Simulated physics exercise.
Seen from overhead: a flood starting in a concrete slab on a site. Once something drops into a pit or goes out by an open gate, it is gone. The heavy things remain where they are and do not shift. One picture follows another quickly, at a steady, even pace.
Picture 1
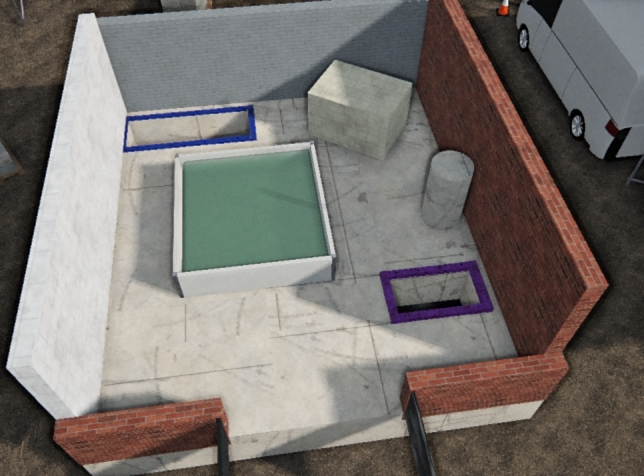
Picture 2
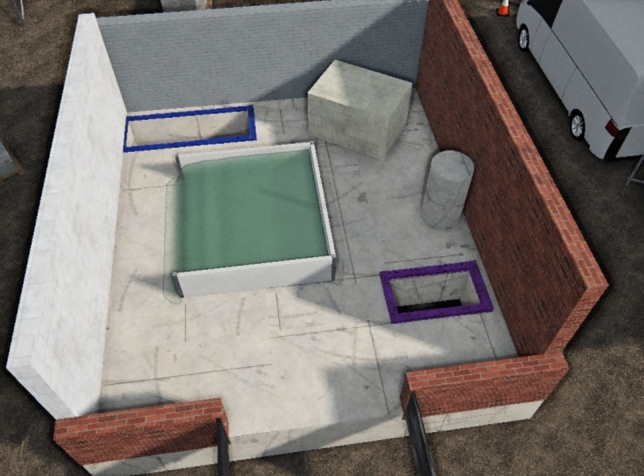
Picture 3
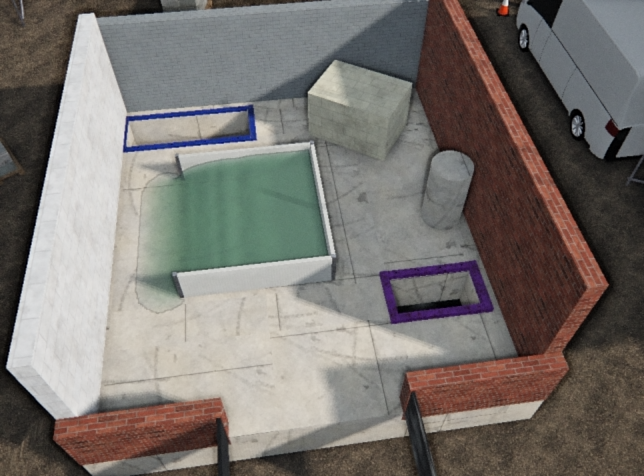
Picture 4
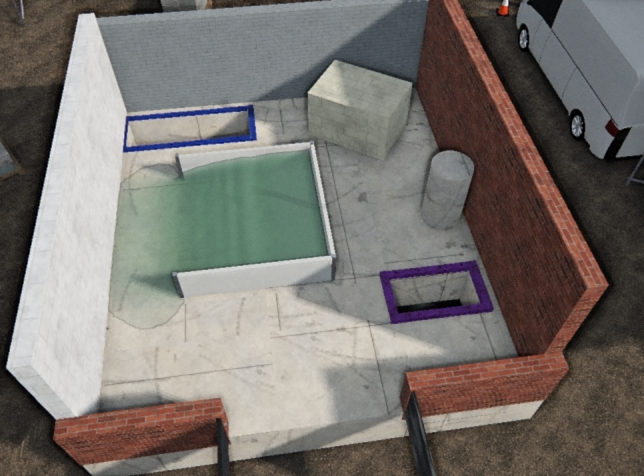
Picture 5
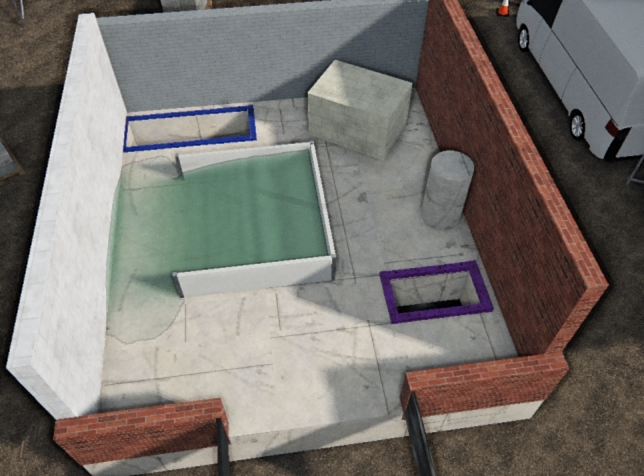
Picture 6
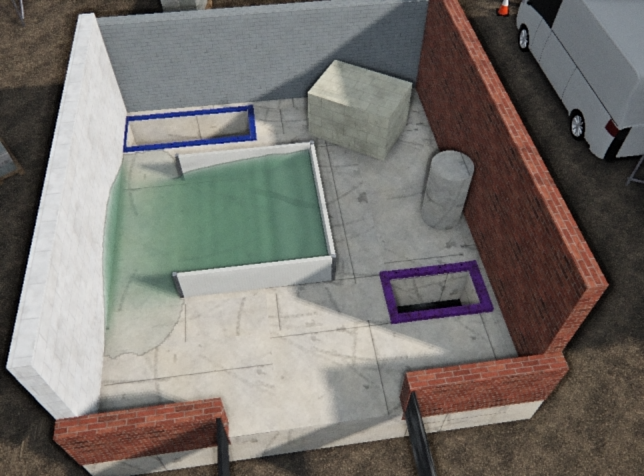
In the video, seen from above, green water sits in a square tank on a walled concrete slab, then pours out through its open left side, spreads across the floor to the white wall, and creeps along it toward the viewer.
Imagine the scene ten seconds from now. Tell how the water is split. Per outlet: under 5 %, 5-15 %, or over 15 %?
Gate: A twentieth to fifteen per cent; purple pit: Short of a twentieth; blue pit: Upwards of fifteen per cent.
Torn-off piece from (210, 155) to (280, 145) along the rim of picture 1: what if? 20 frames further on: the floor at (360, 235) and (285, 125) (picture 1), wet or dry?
Unsoaked, then soaked.
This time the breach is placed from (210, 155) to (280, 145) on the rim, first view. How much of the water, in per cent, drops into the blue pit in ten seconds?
Per cent: Blue 45.
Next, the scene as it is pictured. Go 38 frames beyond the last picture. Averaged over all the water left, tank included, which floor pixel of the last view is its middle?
My guess is about (246, 259).
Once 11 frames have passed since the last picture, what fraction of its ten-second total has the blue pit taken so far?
My figure is 20 in a hundred.
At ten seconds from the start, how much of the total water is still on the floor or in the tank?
I'd estimate close to 64 per cent.
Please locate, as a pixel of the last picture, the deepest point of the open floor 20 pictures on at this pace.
I'd say near (97, 437).
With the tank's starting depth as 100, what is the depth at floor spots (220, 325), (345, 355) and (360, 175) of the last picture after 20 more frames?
About 0, 6 and 0 percent, in that order.
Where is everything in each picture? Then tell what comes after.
In the first picture, still water in the open tank at (250, 206).
In the second picture, water pours out at (183, 228) and has run to (174, 298).
In the third picture, the front is at (158, 307), out from the gap at (183, 228).
In the fourth picture, the front is at (145, 322), out from the gap at (183, 229).
In the fifth picture, water pours out at (183, 229) and has run to (107, 327).
In the sixth picture, the front is at (106, 345), out from the gap at (183, 229).
A moment on, water covers 20 % of the floor; the gate 0 %, the purple pit 0 %, the blue pit 1 %.
Next, water covers 25 % of the floor; the gate 0 %, the purple pit 0 %, the blue pit 6 %.
Then, water covers 40 % of the floor; the gate 1 %, the purple pit 0 %, the blue pit 17 %.
Later, water covers 70 % of the floor; the gate 5 %, the purple pit 0 %, the blue pit 24 %.
In the end, water covers 90 % of the floor; the gate 8 %, the purple pit 0 %, the blue pit 27 %.
